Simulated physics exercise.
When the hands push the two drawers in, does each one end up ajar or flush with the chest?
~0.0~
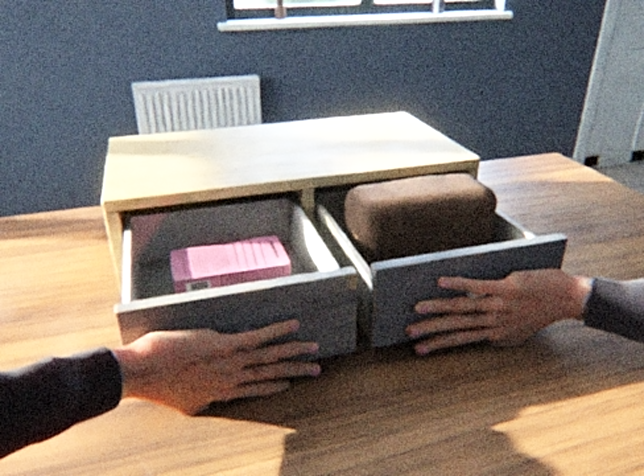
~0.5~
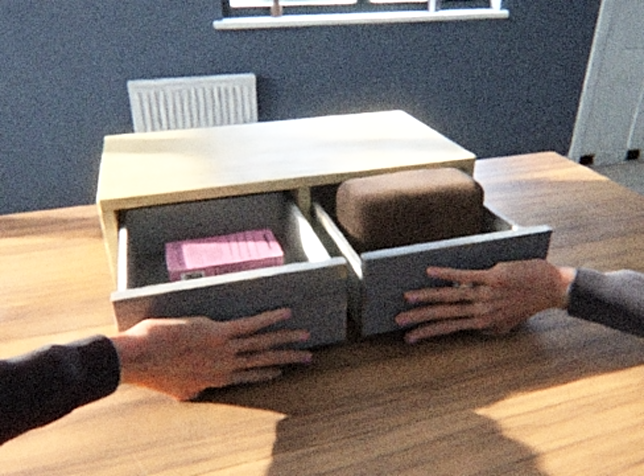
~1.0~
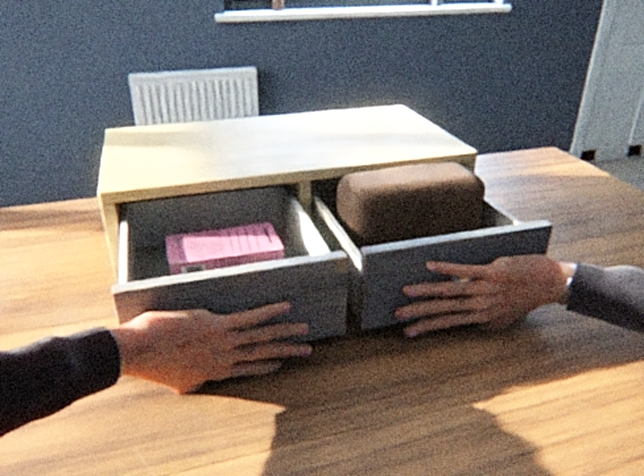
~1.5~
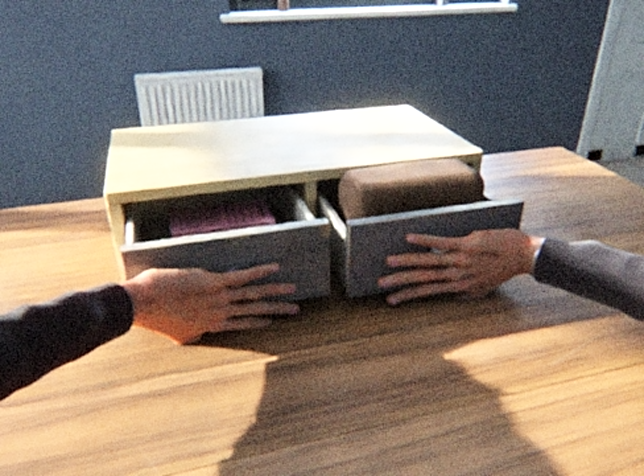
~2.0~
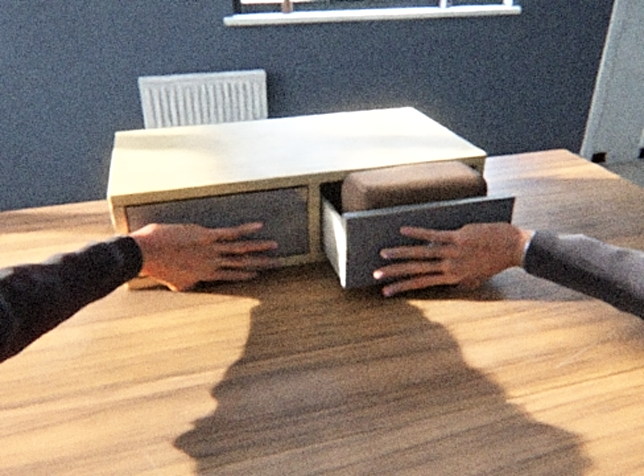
The right drawer stops partway and stays ajar, while the left drawer goes all the way in and sits flush.
